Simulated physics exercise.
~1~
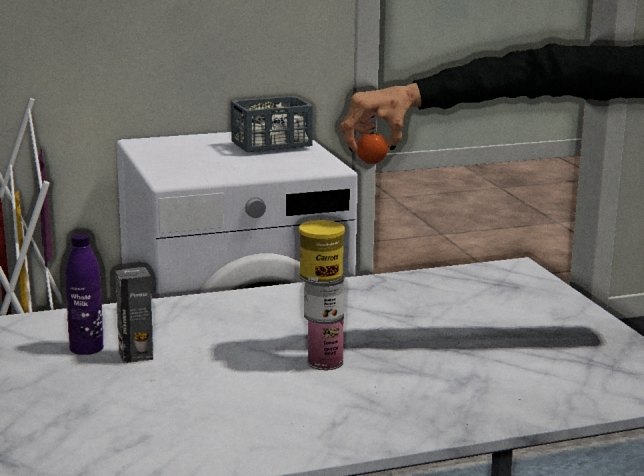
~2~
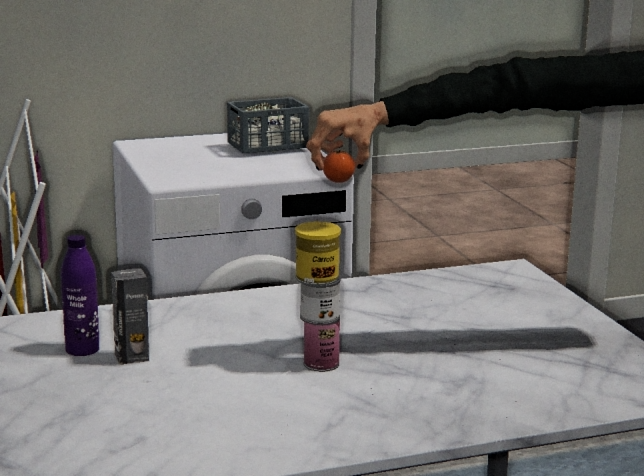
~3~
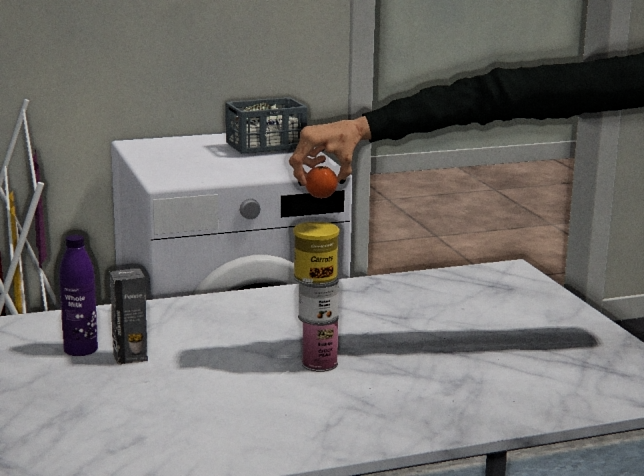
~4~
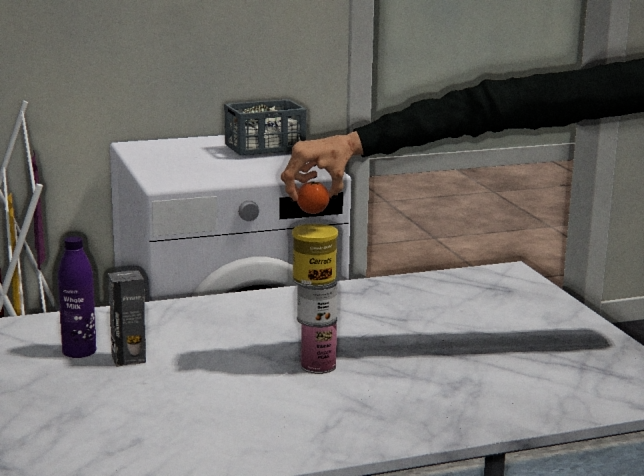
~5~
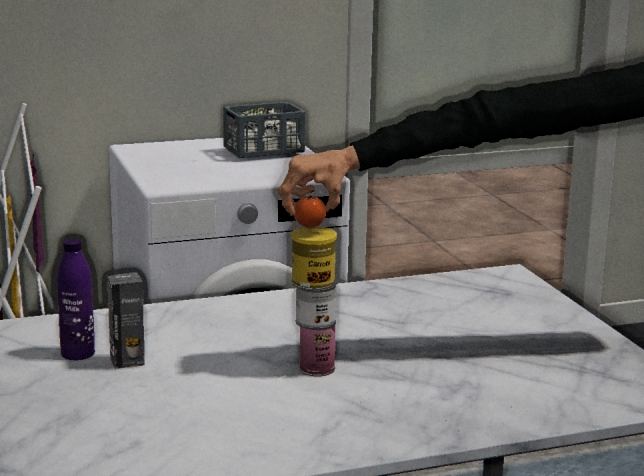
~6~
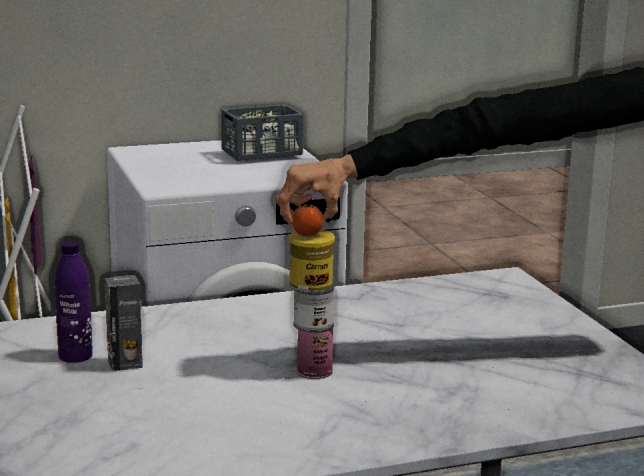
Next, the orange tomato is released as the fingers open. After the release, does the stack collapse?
The pile rests steadily.
Then, 0.20 s later than the last frame, all is still.
Then, 0.50 s later than the last frame, orange tomato resting near (308, 221).
When it is over, all 6 as before. End places, in pixels of the last picture, orange tomato near (308, 221). The pile keeps its balance.
